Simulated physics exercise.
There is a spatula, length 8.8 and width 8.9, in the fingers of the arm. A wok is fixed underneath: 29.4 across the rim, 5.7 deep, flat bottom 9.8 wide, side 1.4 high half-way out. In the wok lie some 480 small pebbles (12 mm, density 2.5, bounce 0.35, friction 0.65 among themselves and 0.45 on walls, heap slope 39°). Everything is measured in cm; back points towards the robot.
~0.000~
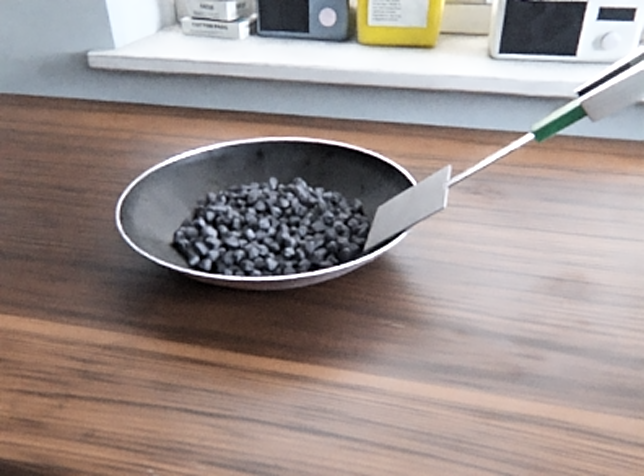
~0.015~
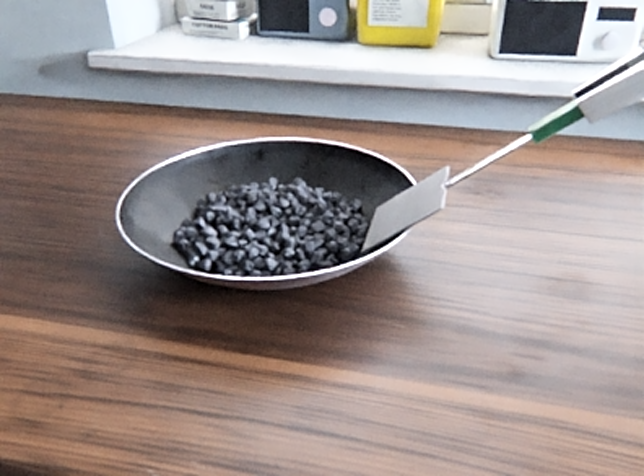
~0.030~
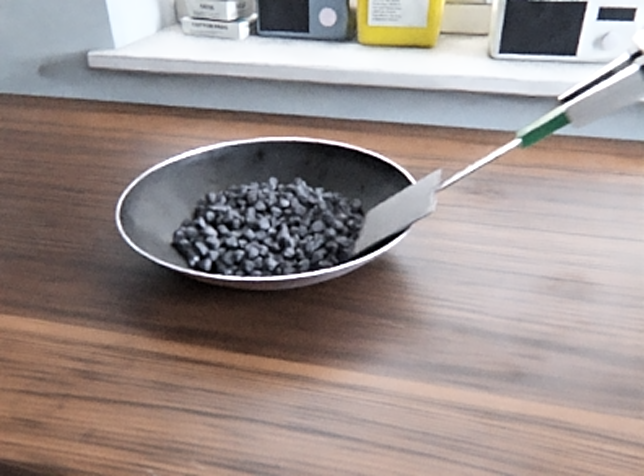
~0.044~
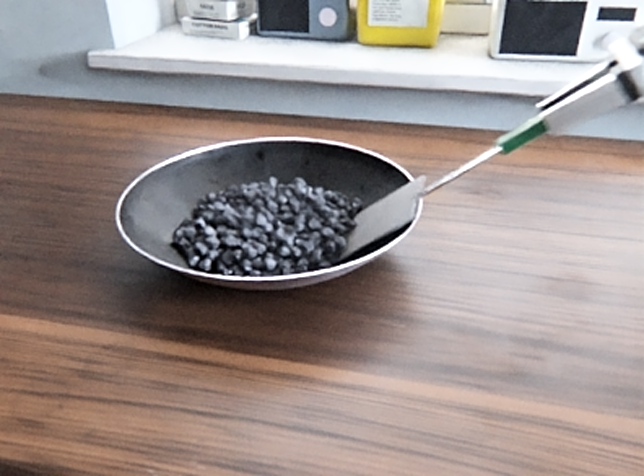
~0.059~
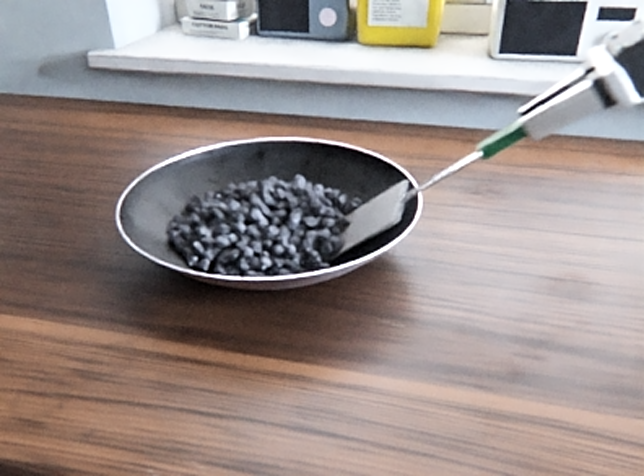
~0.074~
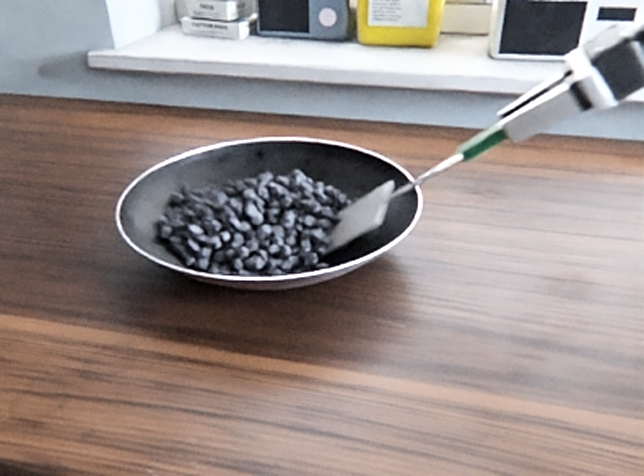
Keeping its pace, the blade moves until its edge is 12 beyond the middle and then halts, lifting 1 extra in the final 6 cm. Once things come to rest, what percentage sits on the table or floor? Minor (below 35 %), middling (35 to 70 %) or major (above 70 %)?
Middling.
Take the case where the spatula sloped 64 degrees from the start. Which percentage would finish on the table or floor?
Estimate: Approx. 55 %.
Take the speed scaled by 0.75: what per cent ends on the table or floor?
Estimate: Close to 50 %.
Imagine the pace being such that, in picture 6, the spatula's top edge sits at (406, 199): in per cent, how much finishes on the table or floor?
That share would be some 50 percent.
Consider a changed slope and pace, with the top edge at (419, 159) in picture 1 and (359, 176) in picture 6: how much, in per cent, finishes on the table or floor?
Roughly 55 percent ends up there.
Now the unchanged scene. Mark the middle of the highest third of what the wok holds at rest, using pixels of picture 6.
Pixel estimate: About (218, 247).
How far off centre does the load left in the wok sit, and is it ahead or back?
Offset: About 2.5 cm, ahead.
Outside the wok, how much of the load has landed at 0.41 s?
That would be near 20 per cent, give or take.
After 0.13 s, sloping 39°, highest piece 8 above the table; 484 in the wok.
After 0.18 s, sloping 39°, highest piece 8 above the table; 473 in the wok, 11 on the blade or in flight.
After 0.41 s, sloping 39°, highest piece 11 above the table; 235 in the wok, 97 on the table or floor, 152 on the blade or in flight.
After 1.46 s, sloping 39°, highest piece 4 above the table; 249 on the table or floor, 235 in the wok.
At rest, 249 on the table or floor, 235 in the wok. That is 51 % on the table or floor.
